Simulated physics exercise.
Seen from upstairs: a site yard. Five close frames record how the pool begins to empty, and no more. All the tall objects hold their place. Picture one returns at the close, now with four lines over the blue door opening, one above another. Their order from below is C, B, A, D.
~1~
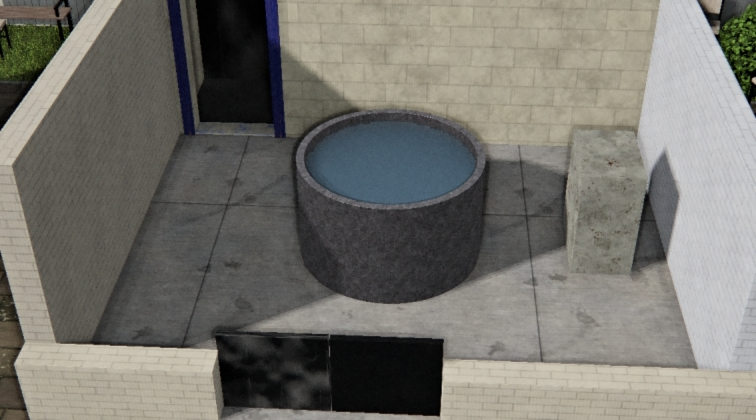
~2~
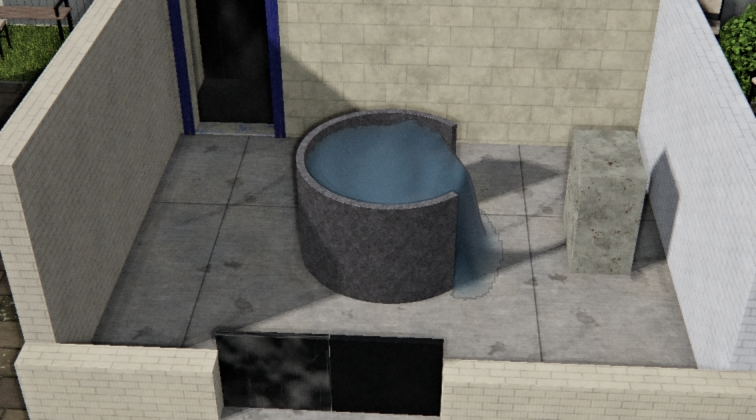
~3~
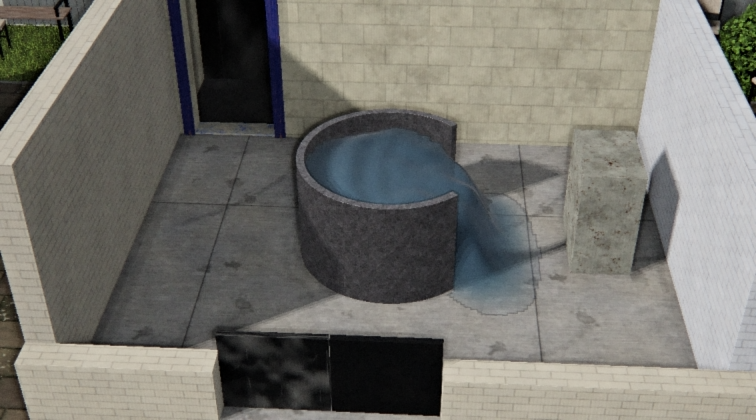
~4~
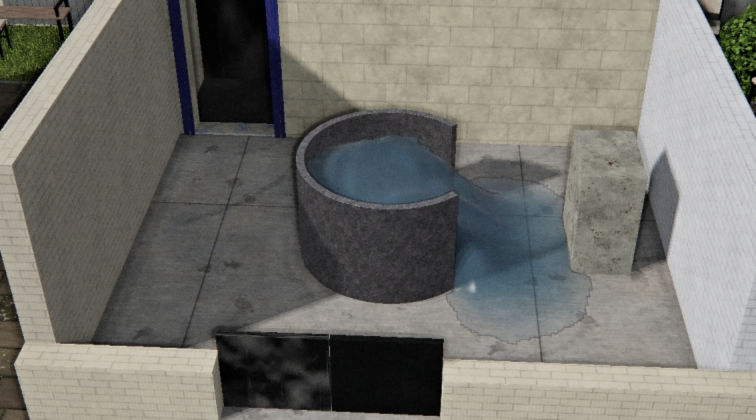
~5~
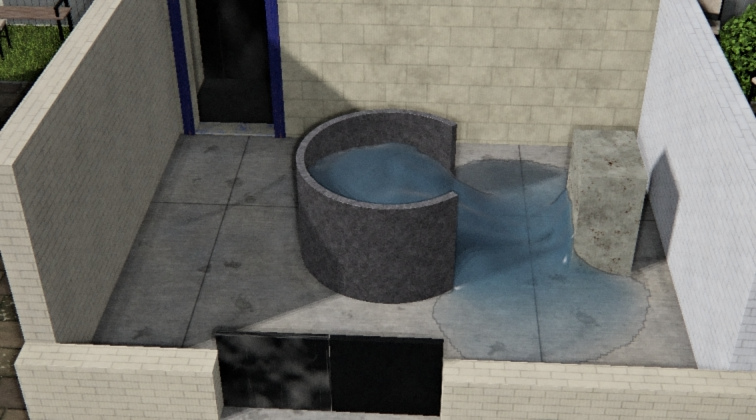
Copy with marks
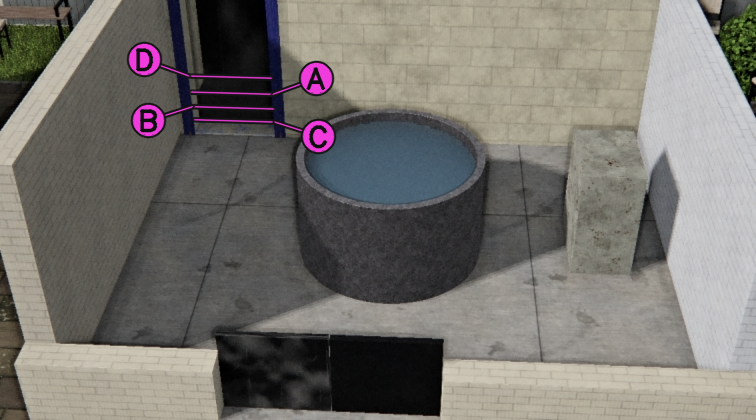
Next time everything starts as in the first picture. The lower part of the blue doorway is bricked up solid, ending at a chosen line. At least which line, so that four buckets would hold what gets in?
Choose C.
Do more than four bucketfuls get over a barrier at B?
No, not at all.
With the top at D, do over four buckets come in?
No, that is safe.
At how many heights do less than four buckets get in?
All of the four.
On the marked copy, A at (231, 93); B at (233, 107); C at (234, 120); D at (230, 77); from the bottom up C, B, A, D.
With A, nothing gets over.
With B, nothing gets over.
With C, nothing gets over.
With D, nothing gets over.
